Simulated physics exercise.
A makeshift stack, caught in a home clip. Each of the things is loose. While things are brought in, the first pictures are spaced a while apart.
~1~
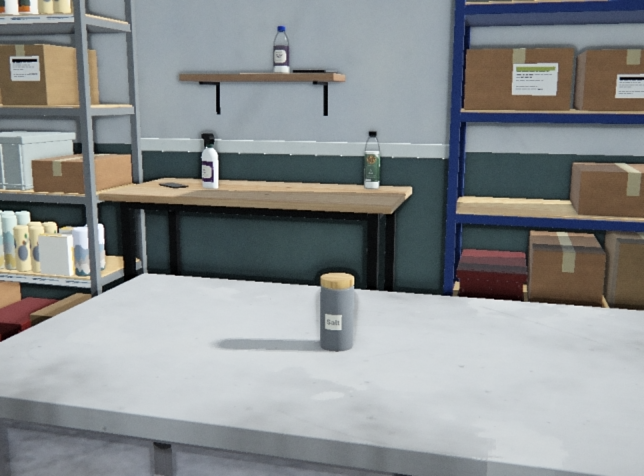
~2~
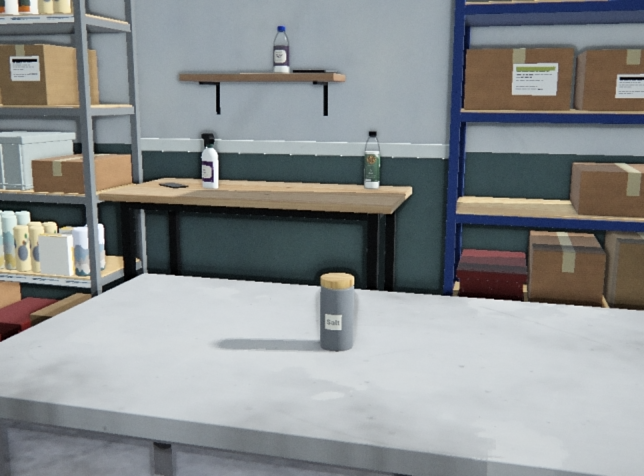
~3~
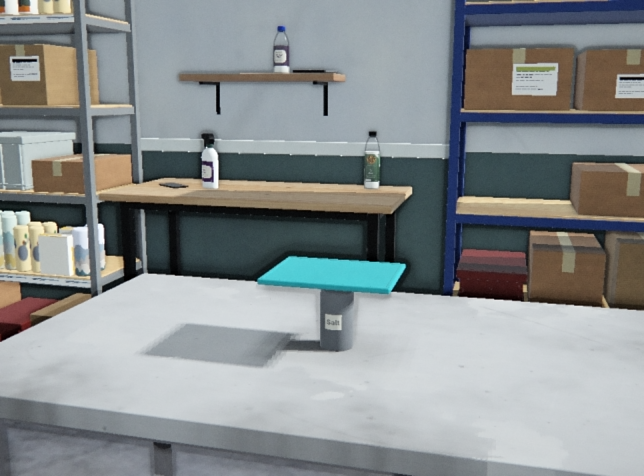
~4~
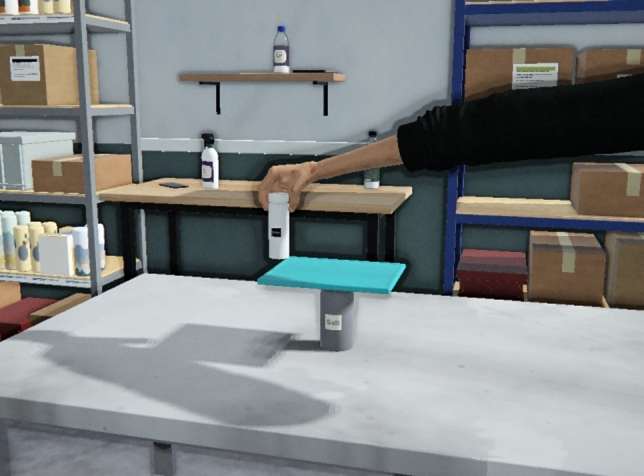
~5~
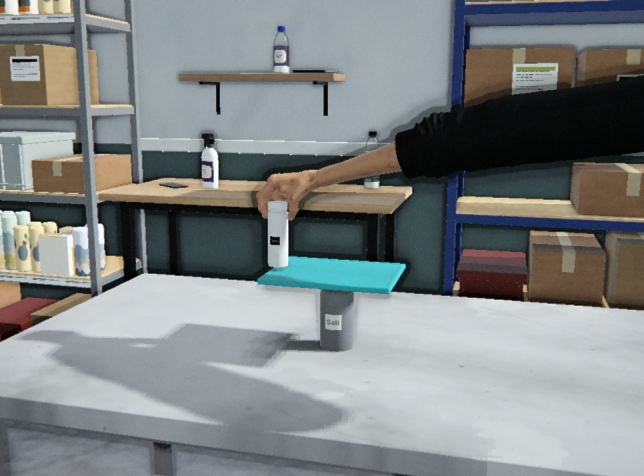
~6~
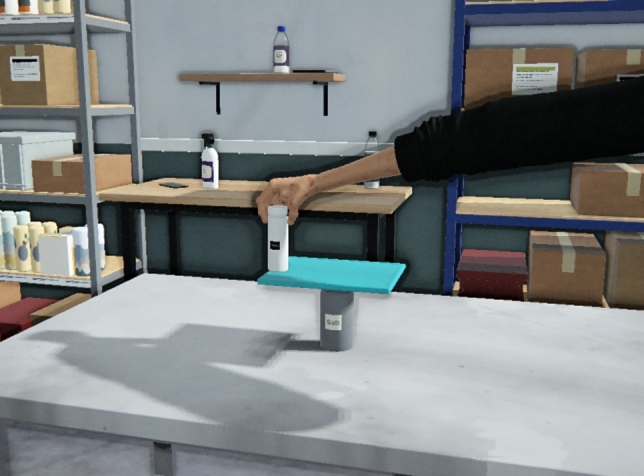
In a storeroom, a teal board appears atop a grey jar, and a hand lowers a white shaker onto its left end.
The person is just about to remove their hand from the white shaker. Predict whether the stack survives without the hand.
It falls down.
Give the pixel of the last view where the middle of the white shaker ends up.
It ends near (223, 331).
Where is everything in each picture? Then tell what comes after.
In the first frame, the last thing is not in view yet; grey jar (337, 312).
In the second frame, the last thing is not in view yet; grey jar (337, 312).
In the third frame, the last thing is not in view yet; grey jar (337, 312).
In the fourth frame, coming down; white shaker (279, 225); grey jar (337, 312).
In the fifth frame, coming down; white shaker (278, 234); grey jar (337, 312).
In the sixth frame, in place under the hand; white shaker (278, 238); grey jar (337, 312).
Then, 0.60 s after the last picture, white shaker now fallen; turquoise lid tipped 28° from how it was.
Then, 0.80 s after the last picture, turquoise lid tipped 53° from how it was.
Then, 1.00 s after the last picture, turquoise lid now fallen.
At rest, fallen, white shaker and turquoise lid; grey jar in place. Seen from the same camera at the end, white shaker near (223, 331). The stack gives way.
